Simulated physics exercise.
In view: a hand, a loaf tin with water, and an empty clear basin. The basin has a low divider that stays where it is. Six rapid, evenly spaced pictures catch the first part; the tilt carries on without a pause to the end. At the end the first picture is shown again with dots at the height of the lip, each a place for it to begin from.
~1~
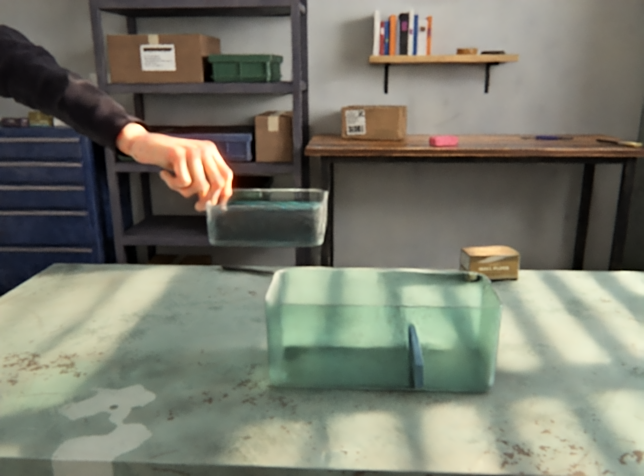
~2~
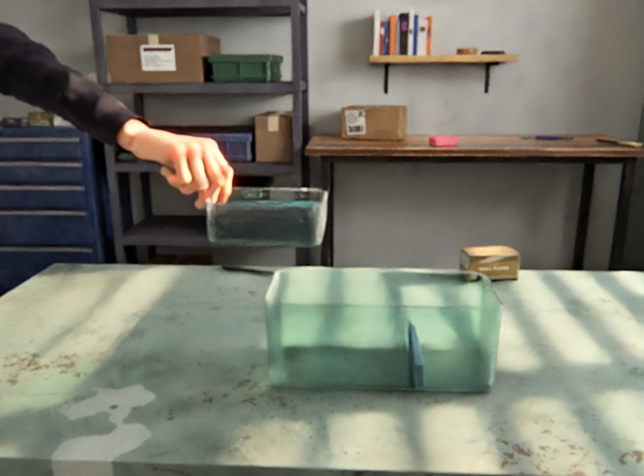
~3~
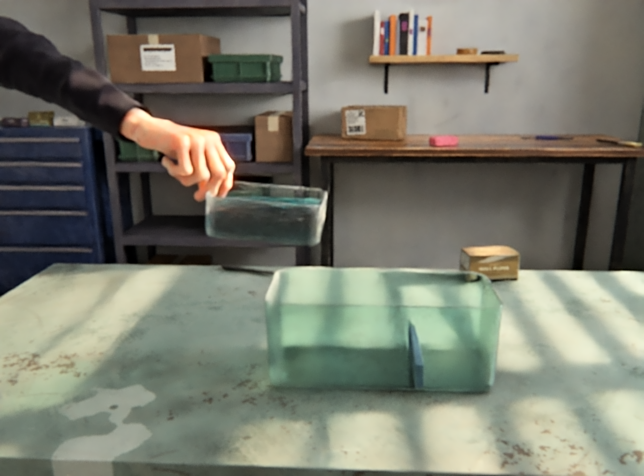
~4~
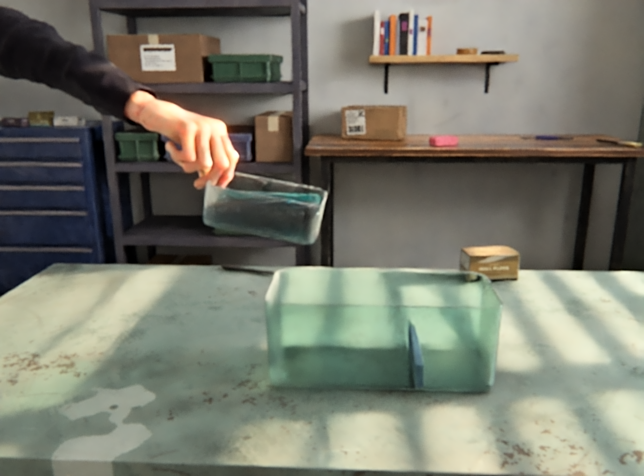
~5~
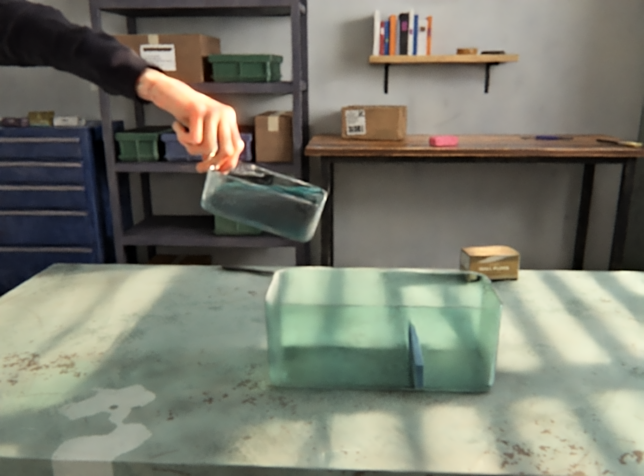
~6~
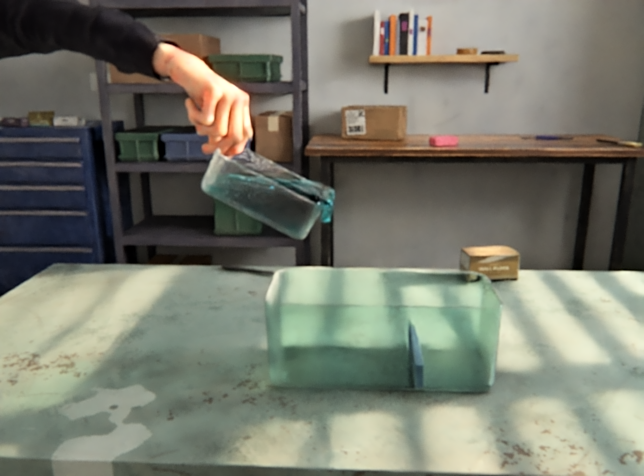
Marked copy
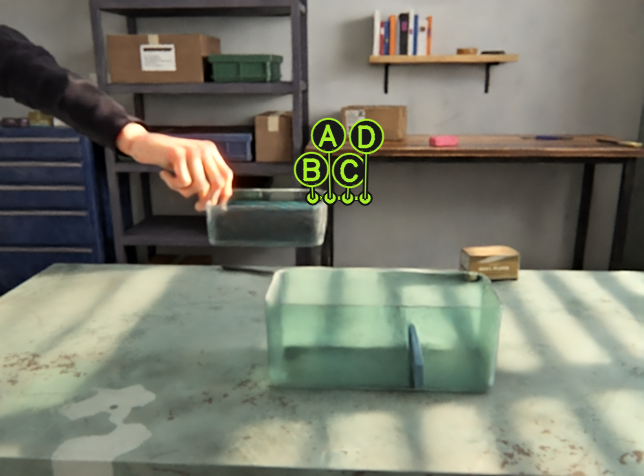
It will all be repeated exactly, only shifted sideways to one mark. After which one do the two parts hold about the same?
Best: C.
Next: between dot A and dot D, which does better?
Dot D.
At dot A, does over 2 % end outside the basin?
Yes.
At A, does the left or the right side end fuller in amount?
The left one.
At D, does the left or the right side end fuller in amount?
The right side.
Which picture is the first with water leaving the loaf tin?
Picture 6.
On the marked copy, A at (330, 197); B at (312, 197); C at (347, 198); D at (365, 198).
If A is chosen, about 77 % ends left of the wall and 18 % right of it; 5 % is lost outside.
If B is chosen, about 88 % ends left of the wall and 7 % right of it; 6 % is lost outside.
If C is chosen, about 47 % ends left of the wall and 48 % right of it; 6 % is lost outside.
If D is chosen, about 30 % ends left of the wall and 65 % right of it; 5 % is lost outside.
